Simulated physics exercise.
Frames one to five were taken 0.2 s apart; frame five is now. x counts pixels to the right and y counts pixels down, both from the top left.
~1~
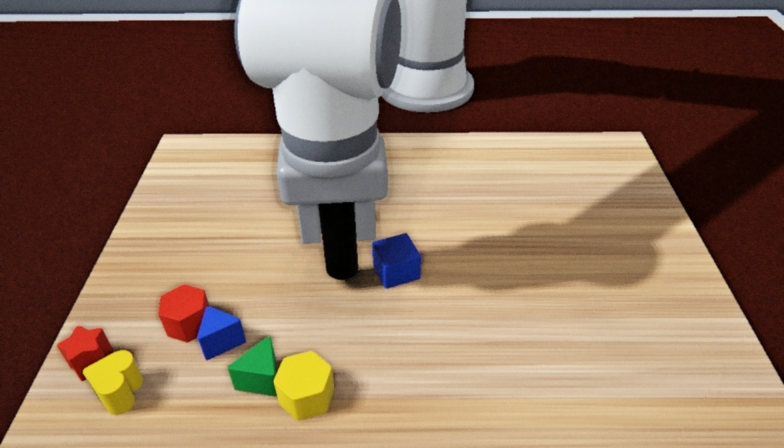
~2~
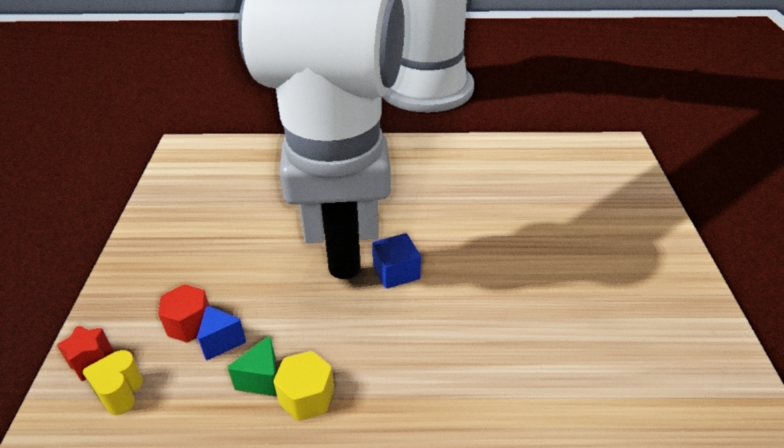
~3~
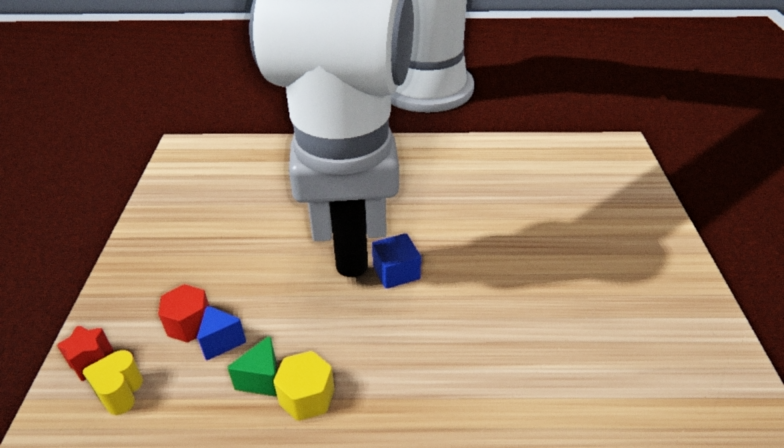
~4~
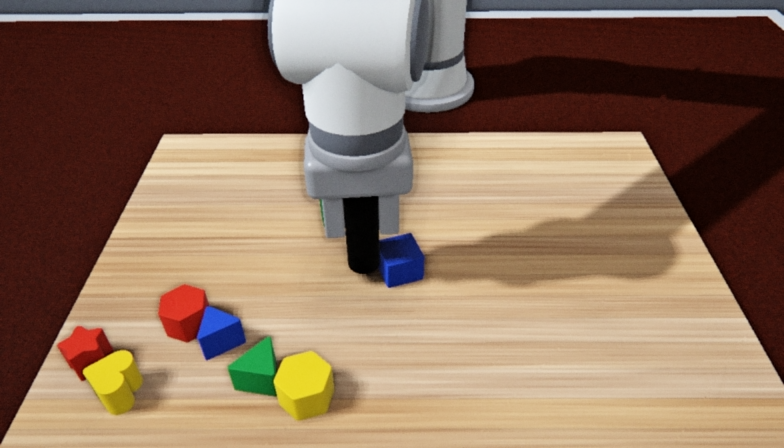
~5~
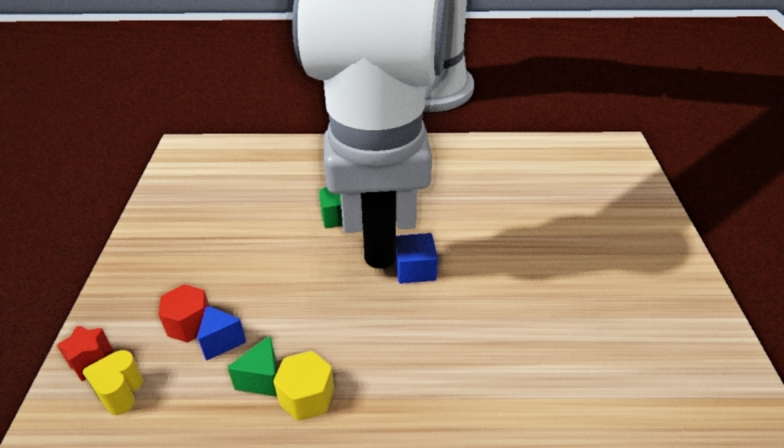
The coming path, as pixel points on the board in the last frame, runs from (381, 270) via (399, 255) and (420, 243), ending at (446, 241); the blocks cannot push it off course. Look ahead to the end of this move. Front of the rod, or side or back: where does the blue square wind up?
Beside or behind, I predict.
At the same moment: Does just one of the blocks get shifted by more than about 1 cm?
My answer is yes.
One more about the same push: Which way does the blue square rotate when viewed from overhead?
Clockwise.
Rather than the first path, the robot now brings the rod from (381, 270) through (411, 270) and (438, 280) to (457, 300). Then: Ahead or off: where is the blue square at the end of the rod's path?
It escapes to one side.
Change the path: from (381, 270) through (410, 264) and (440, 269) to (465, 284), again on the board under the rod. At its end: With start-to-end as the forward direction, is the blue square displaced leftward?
I believe so.
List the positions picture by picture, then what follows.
The first picture shows rod tip at (342, 269); block tops, green heart hidden; blue square at (396, 249).
The second picture shows rod at (345, 268); blocks unchanged.
The third picture shows rod at (352, 266); blocks unchanged.
The fourth picture shows rod at (364, 263); blue square at (400, 248).
The fifth picture shows rod at (380, 258); green heart at (334, 197); blue square at (416, 246).
On the path given first. Halfway along, rod at (409, 236); blue square at (436, 241), turned 45° clockwise.
At the end, rod at (447, 229); green heart in place; blue square at (448, 243), turned 80° clockwise.
